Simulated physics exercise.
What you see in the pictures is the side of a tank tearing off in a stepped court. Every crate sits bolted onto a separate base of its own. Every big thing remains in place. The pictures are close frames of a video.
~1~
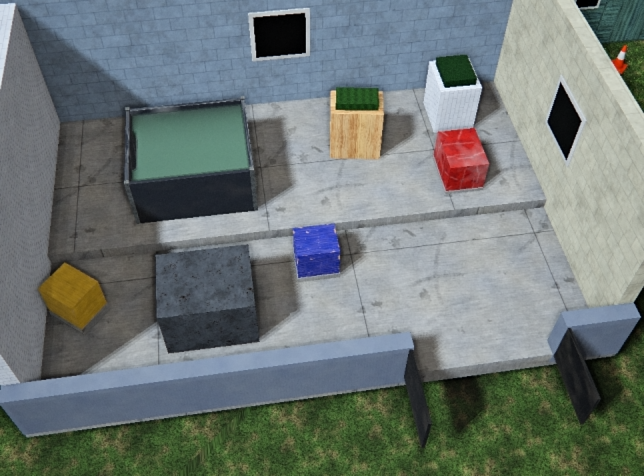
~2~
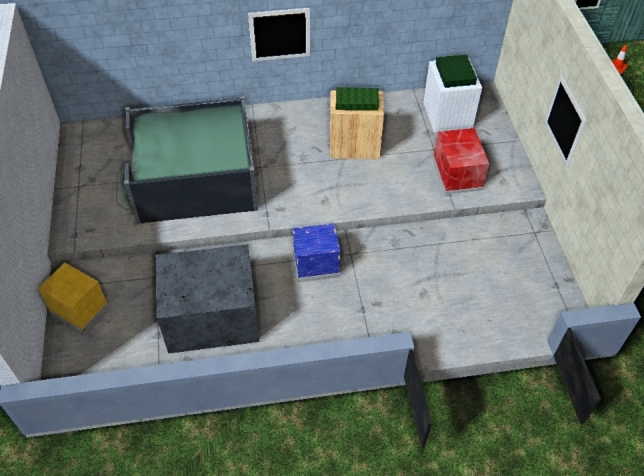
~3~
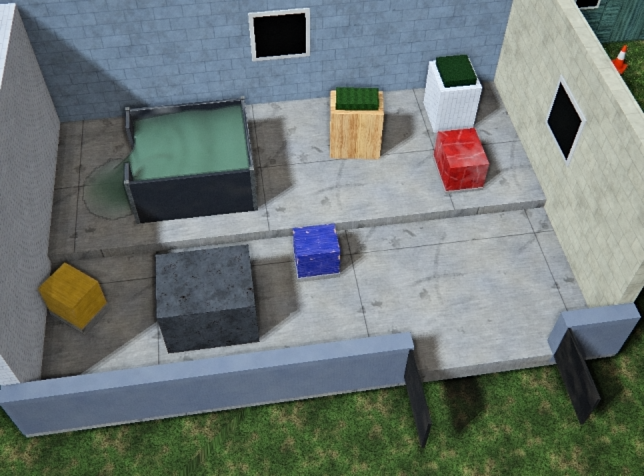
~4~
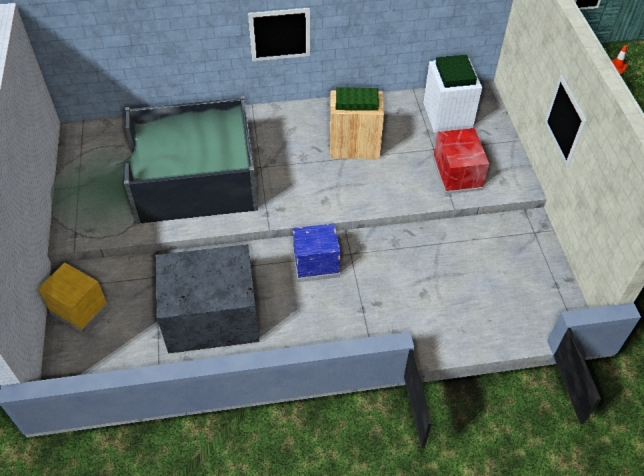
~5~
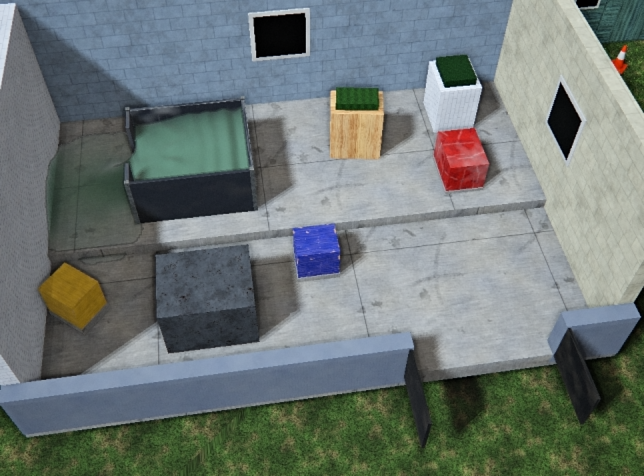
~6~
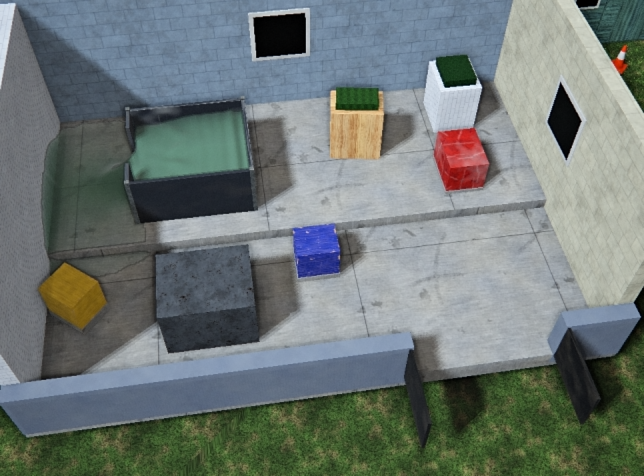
Green water in a dark open tank sloshed, then poured out through its left side, spreading across the upper paved level to the pale left wall, while the coloured blocks nearby stayed still.
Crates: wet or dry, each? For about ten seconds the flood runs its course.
Result: The blue crate doesn't remain clear of the water all along; the yellow crate doesn't remain clear of the water all along; the red crate doesn't remain clear of the water all along.
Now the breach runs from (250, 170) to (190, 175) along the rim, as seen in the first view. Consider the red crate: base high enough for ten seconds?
Outcome noted - red remains untouched.
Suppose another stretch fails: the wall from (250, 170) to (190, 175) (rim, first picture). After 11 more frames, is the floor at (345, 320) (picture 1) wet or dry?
Submerged.
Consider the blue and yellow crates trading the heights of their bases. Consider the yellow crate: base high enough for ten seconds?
With the swap, the yellow crate is flooded.
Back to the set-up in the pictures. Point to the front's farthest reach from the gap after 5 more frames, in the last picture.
Somewhere about (39, 407).
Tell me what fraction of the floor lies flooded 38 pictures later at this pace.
It should be close to 80 %.
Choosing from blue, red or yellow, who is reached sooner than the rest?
That's the yellow one.
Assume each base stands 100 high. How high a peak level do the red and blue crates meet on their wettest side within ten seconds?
I'd put it at some 180 % for one and some 160 % for the other, in that order.
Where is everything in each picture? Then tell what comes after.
The first picture shows still water in the tank at (188, 143).
In the second picture, the front is at (129, 206), out from the gap at (137, 173).
In the third picture, water pours out at (137, 173) and has run to (88, 199).
In the fourth picture, the front is at (53, 209), out from the gap at (138, 174).
In the fifth picture, the front is at (50, 244), out from the gap at (137, 174).
In the sixth picture, water pours out at (137, 174) and has run to (51, 273).
A moment on, water covers 15 % of the floor; the blue crate not reached, the yellow crate water round its plinth, the red crate not reached.
Next, water covers 25 % of the floor; the blue crate not reached, the yellow crate water round its plinth, the red crate not reached.
Then, water covers 45 % of the floor; the blue crate water round its plinth, the yellow crate water round its plinth, the red crate not reached.
Later, water covers 80 % of the floor; the blue crate water round its plinth, the yellow crate water round its plinth, the red crate water round its plinth.
In the end, water covers 95 % of the floor; the blue crate was topped, the yellow crate was topped, the red crate was topped.
